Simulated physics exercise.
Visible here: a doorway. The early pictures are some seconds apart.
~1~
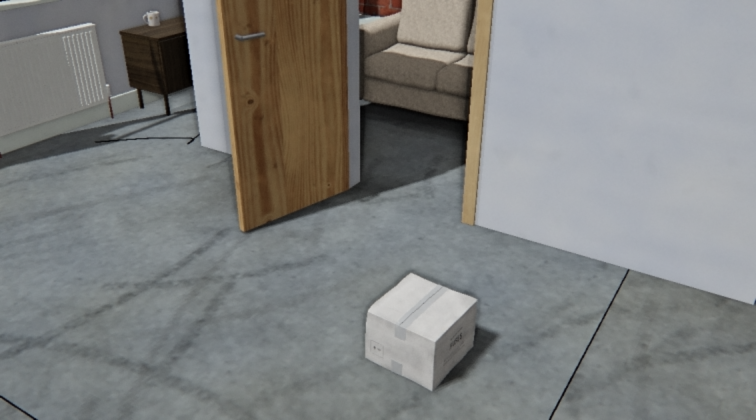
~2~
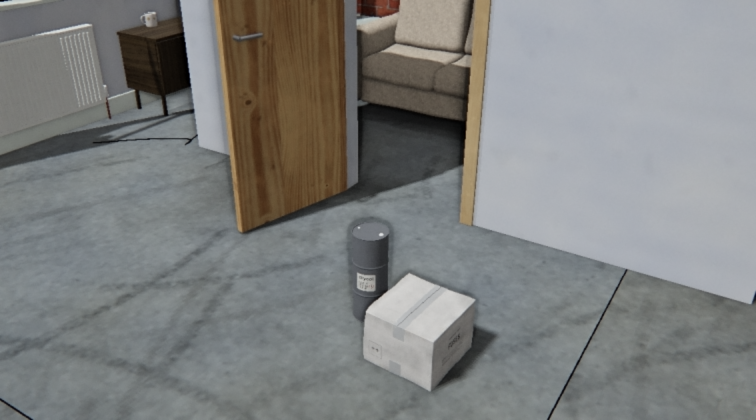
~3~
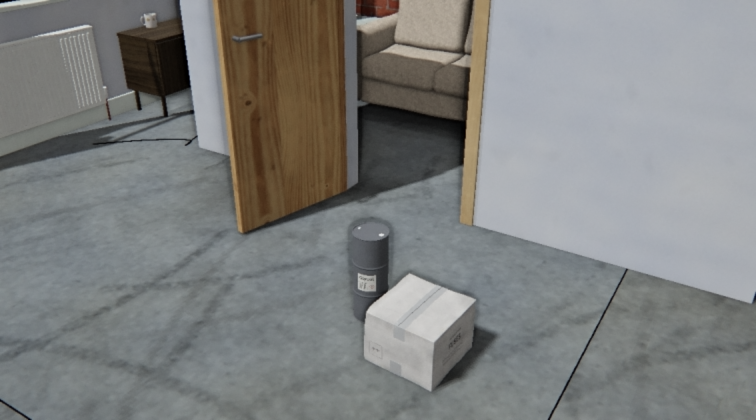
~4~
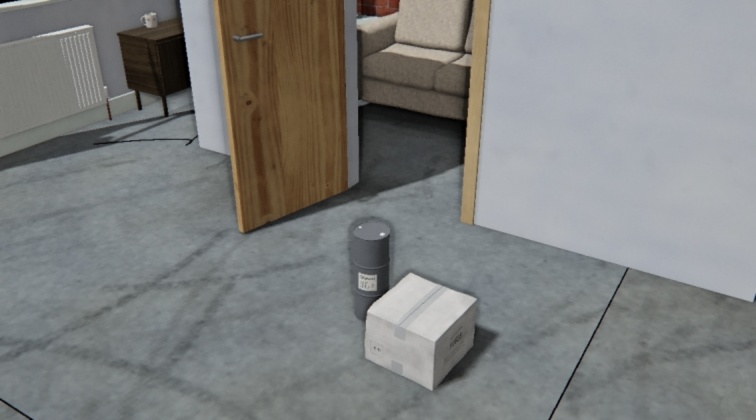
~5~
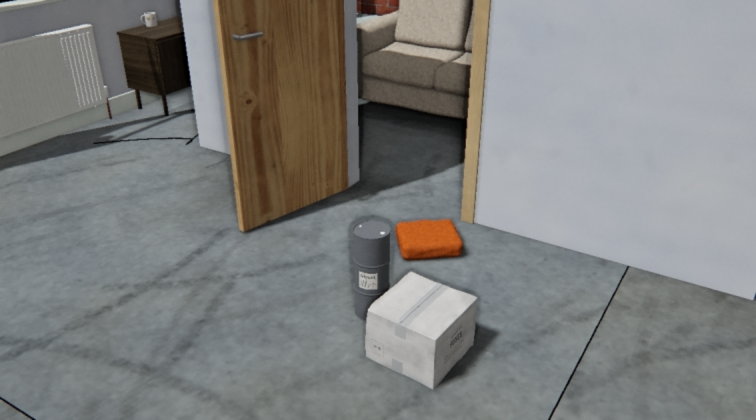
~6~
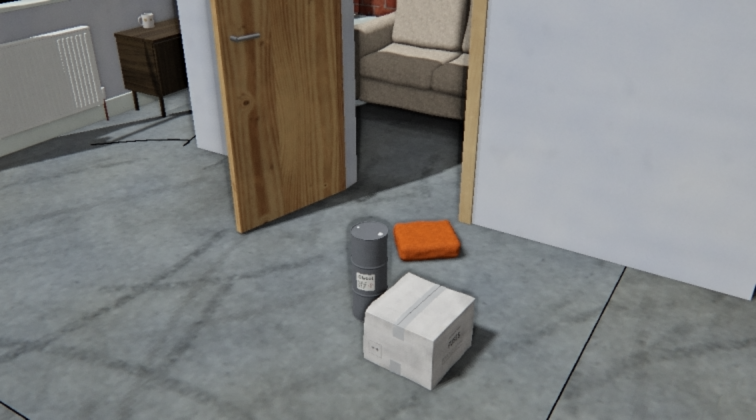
A white box sat on the gray floor near a wide-open wooden door, then a grey canister appeared behind it, and later an orange cushion showed up near the doorway; nothing else visibly moved.
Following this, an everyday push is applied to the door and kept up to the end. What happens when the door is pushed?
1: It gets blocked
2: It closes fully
It closes fully.
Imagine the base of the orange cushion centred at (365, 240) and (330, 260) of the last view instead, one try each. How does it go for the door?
It gets caught first and ends up closed second.
Then, 1.60 s on from there, open by 58°.
Then, 2.50 s on from there, open by 27°; orange cushion shifted a little near (448, 237).
In the end, open by 0°; moved from the start, orange cushion; the other 2 unmoved. At the end, from the last picture's camera, orange cushion near (475, 235).
